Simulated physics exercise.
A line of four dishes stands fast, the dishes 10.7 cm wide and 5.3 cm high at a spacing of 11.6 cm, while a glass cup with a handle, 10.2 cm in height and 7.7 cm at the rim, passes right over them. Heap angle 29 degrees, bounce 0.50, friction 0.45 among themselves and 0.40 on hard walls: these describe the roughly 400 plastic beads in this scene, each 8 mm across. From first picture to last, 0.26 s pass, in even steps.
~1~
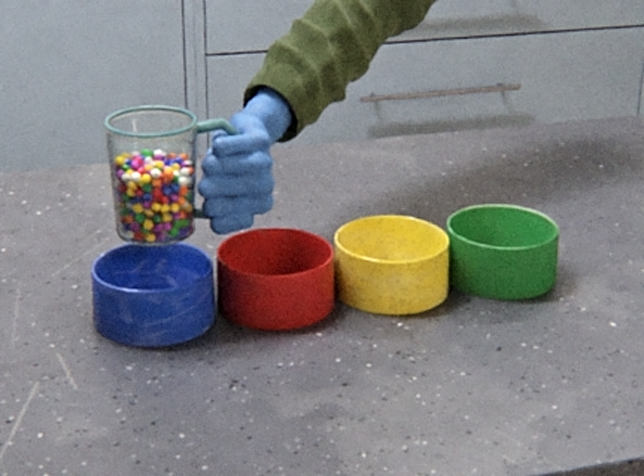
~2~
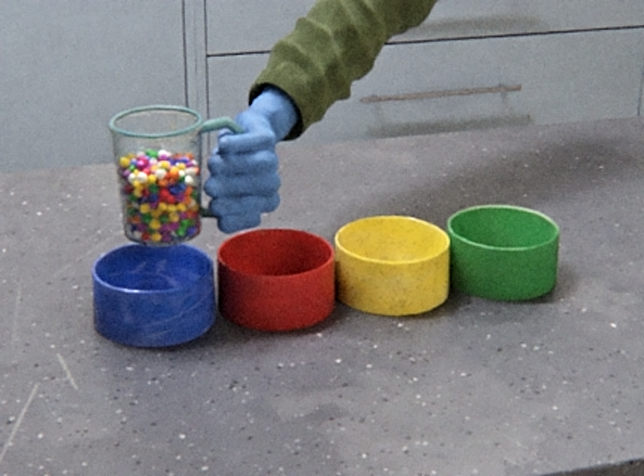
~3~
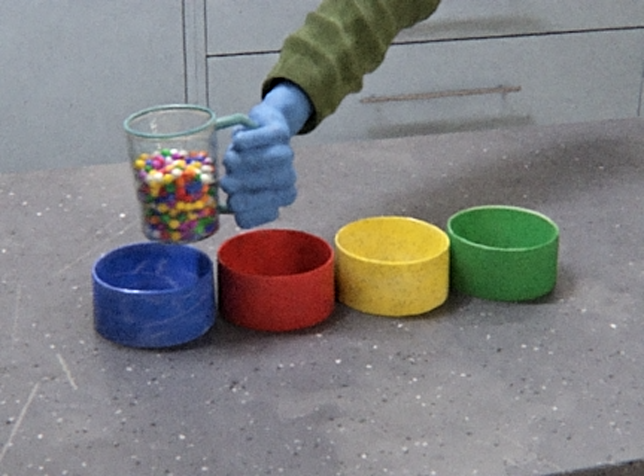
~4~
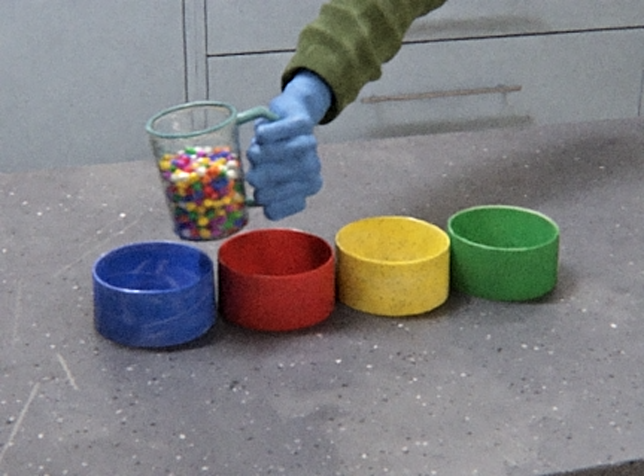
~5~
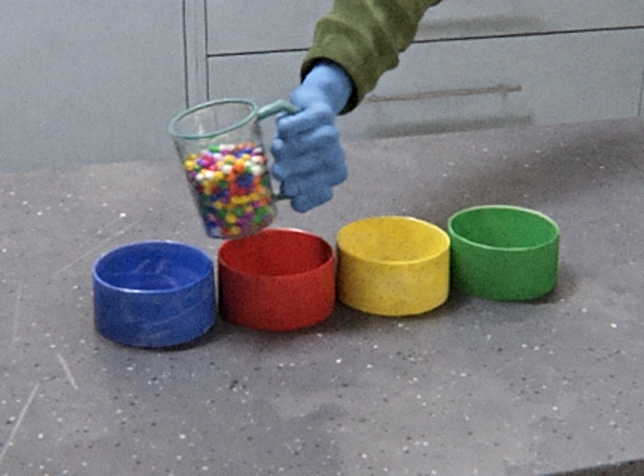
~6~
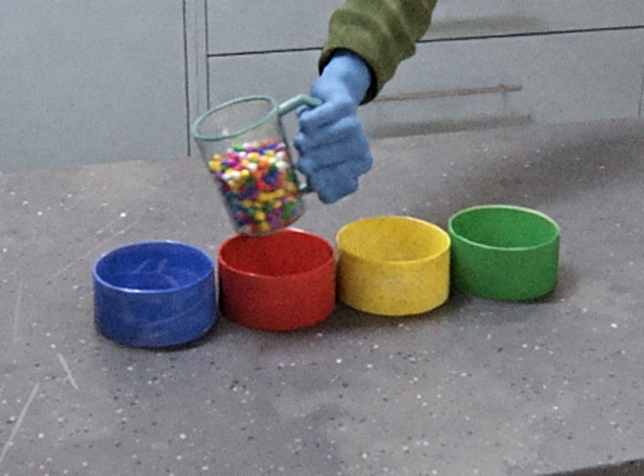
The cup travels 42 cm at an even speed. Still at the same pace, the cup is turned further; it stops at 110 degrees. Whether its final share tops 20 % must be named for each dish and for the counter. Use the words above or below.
Red dish - below; blue dish - below; green dish - above; yellow dish - below; counter - below.
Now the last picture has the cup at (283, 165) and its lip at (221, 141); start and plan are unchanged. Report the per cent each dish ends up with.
Kept per dish: Red = 0, blue = 0, green = 100, yellow = 0.
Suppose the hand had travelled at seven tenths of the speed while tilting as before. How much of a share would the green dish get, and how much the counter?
The shares would then be green 100 and counter 0.
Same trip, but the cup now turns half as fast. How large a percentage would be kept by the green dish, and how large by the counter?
It would be green 100 and counter 0.
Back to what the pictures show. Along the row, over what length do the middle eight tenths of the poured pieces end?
The stretch is around 6 cm long.
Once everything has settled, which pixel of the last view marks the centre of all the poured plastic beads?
Est. centre at rest: (501, 255) px.
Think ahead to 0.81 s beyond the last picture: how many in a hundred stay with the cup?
Load share: Near 100 percent.
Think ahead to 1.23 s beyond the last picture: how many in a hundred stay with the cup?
About 50 percent of the load.
Then, 0.48 s after the last picture, tilt 61 degrees; cup holds 100 %.
Then, 0.81 s after the last picture, tilt 91 degrees; cup holds 100 %.
Then, 1.23 s after the last picture, tilt 110 degrees; cup holds 50 %, green 50 %.
In the end, red 0 %, blue 0 %, green 100 %, yellow 0 %, counter 0 %.
